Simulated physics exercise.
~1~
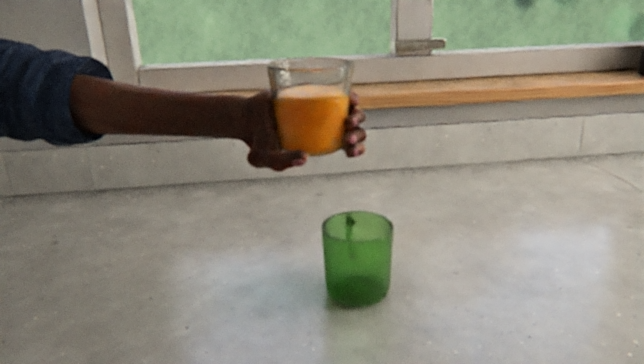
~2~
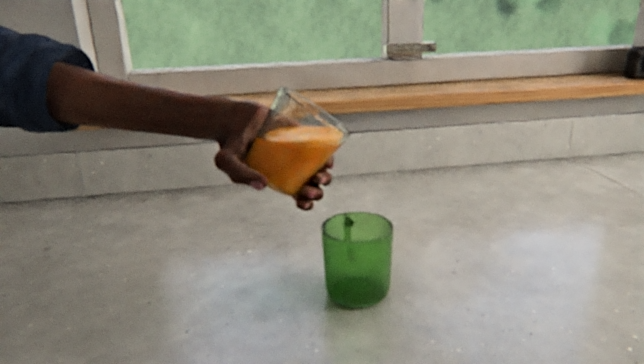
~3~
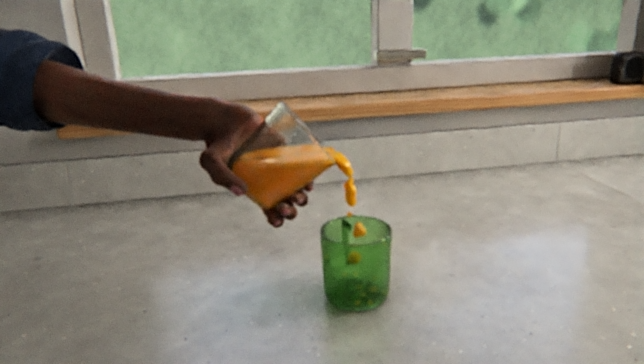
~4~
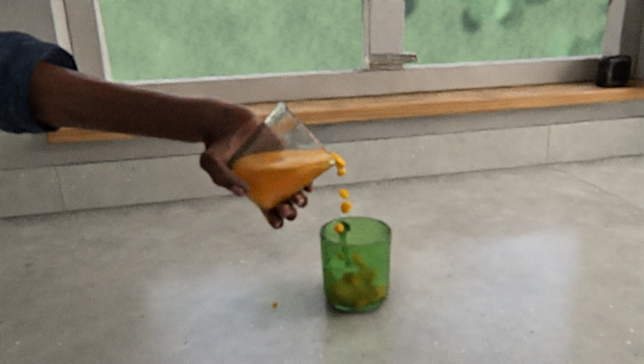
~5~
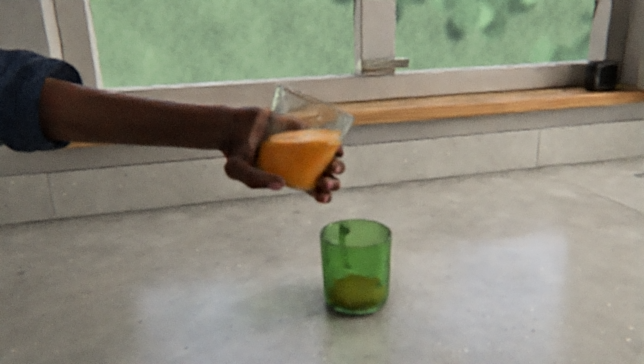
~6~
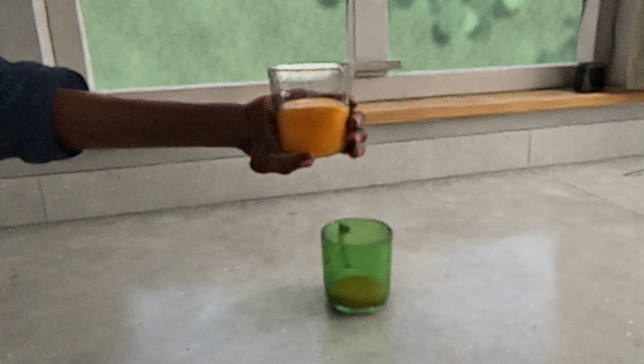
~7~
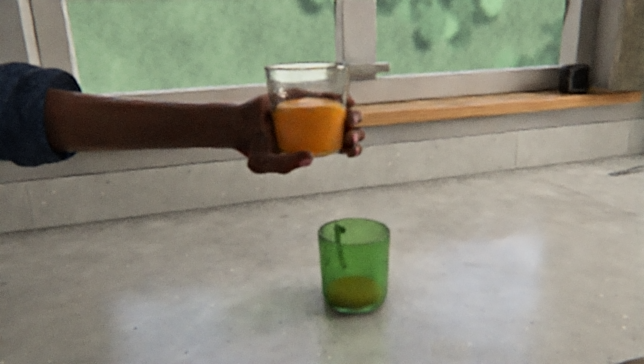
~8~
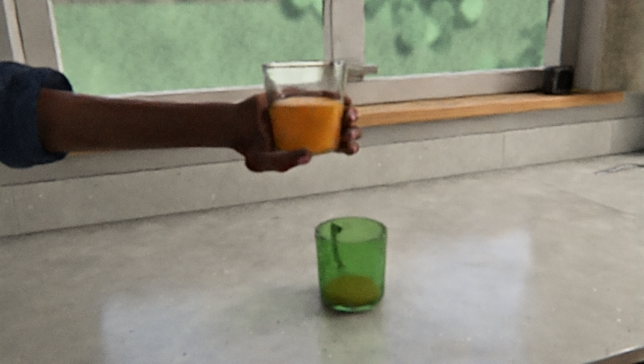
On a pale grey counter below a window with a wooden sill, a hand reaches in from the left, holding a clear tumbler of orange juice above an empty green mug. The hand tips the tumbler to the right until juice runs over its rim. A short stream falls into the mug, then thins into separate drops as the tilt holds. The hand turns the tumbler upright again and keeps it raised while the view drifts slightly sideways. At the end, a shallow layer of juice sits in the mug, and much remains in the tumbler.
